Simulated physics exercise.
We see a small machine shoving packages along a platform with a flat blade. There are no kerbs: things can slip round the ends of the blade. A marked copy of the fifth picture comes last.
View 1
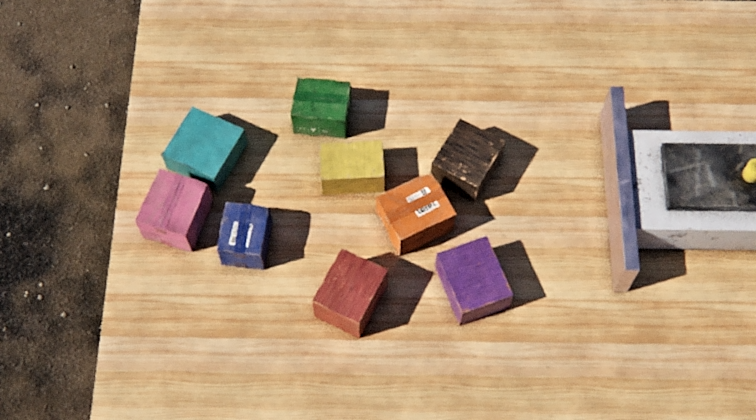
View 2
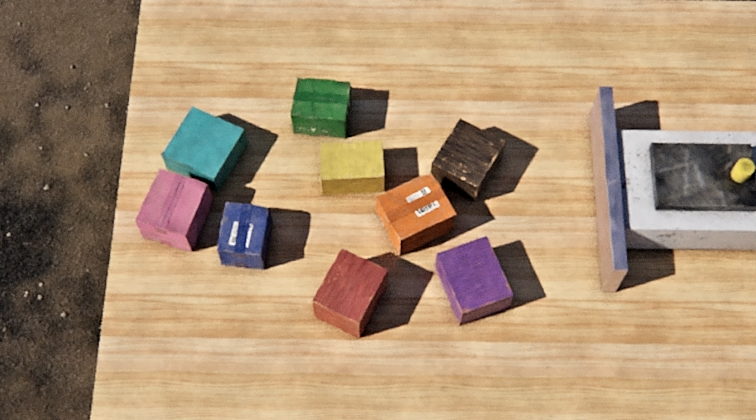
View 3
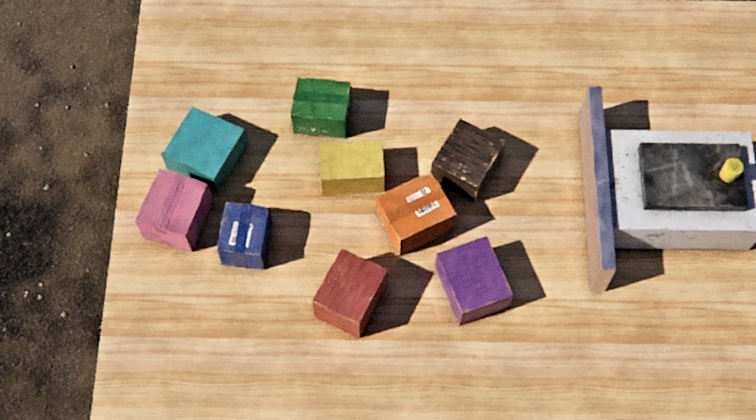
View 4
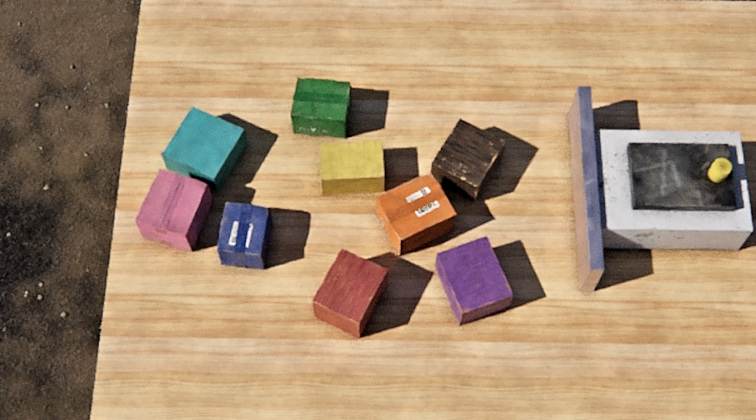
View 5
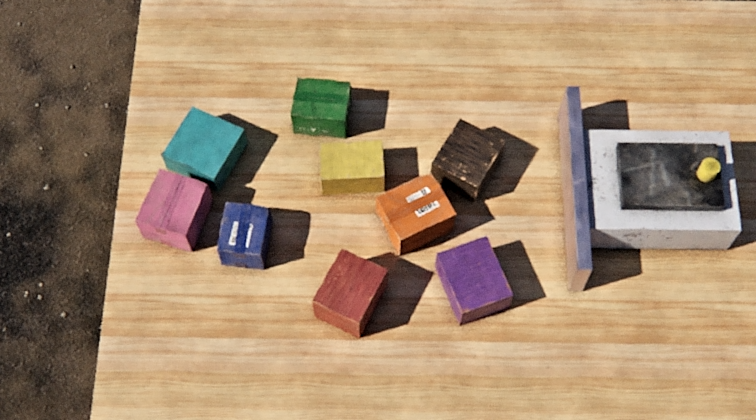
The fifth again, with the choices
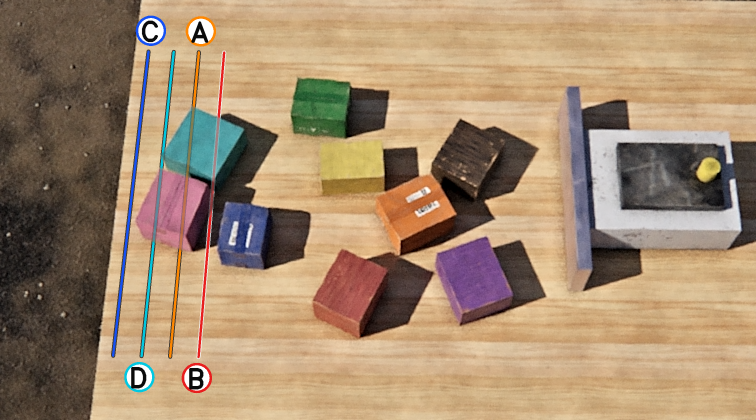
Small white machine with a flat upright blade edging slowly left across a wooden platform towards scattered colourful boxes, which stay still.
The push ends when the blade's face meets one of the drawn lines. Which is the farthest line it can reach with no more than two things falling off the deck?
At B, and not beyond.
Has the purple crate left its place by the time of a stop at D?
Yes.
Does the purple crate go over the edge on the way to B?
No.
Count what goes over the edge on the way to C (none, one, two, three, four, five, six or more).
In all, six or more.
On the marked copy, A at (185, 195); B at (212, 195); C at (132, 194); D at (159, 195).
Taking B. A third of the way, robot (529, 174); purple crate (409, 278); black crate (411, 153).
Two thirds of the way, robot (396, 172); turquoise crate (167, 146); yellow crate (227, 161).
When it is over, robot (293, 171); pink box over the edge; turquoise crate over the edge; two fallen.
As for the rest, A drops five; C drops eight; D drops five.
